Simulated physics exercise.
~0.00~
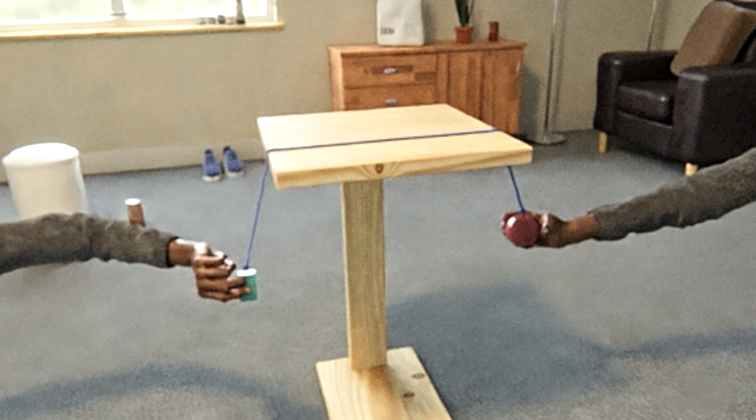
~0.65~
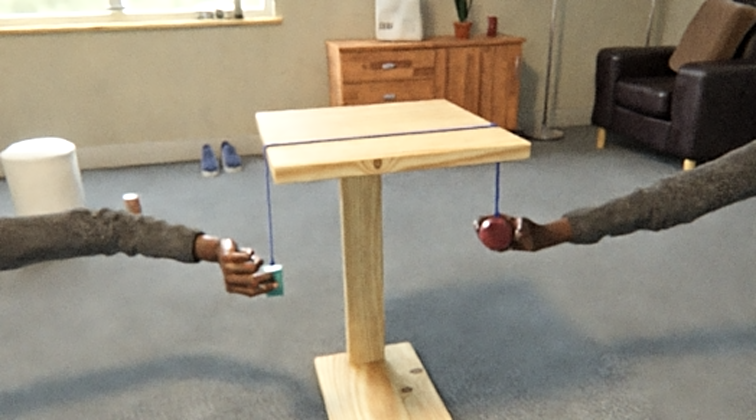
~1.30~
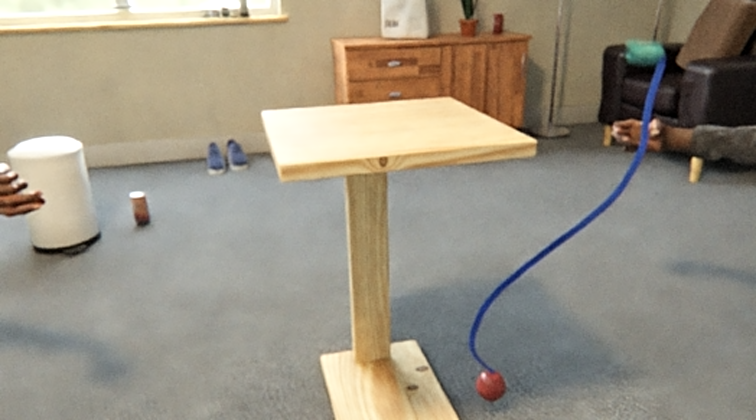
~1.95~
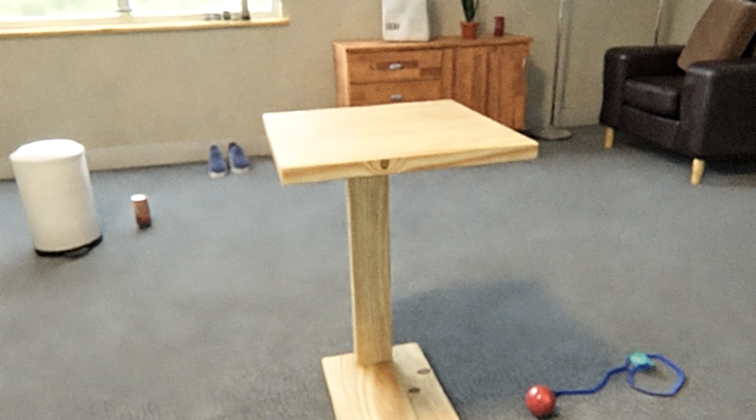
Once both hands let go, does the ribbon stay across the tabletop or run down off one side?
It does not stay on the tabletop. The ribbon runs down on the right, the side where the red apple hangs.
A pale wooden table on a single post stands on a grey carpet, seen from the front and slightly above in a room with a dark armchair and a wooden cabinet. A blue ribbon lies across its top, with a hand on the left holding a small teal box at one end and a hand on the right holding a red apple at the other. Both hands move slightly inward, then let go and draw back. The apple drops on the right, and the ribbon leaves the tabletop, with the teal box flung high to the right. Finally, apple, ribbon and box lie on the carpet right of the table.
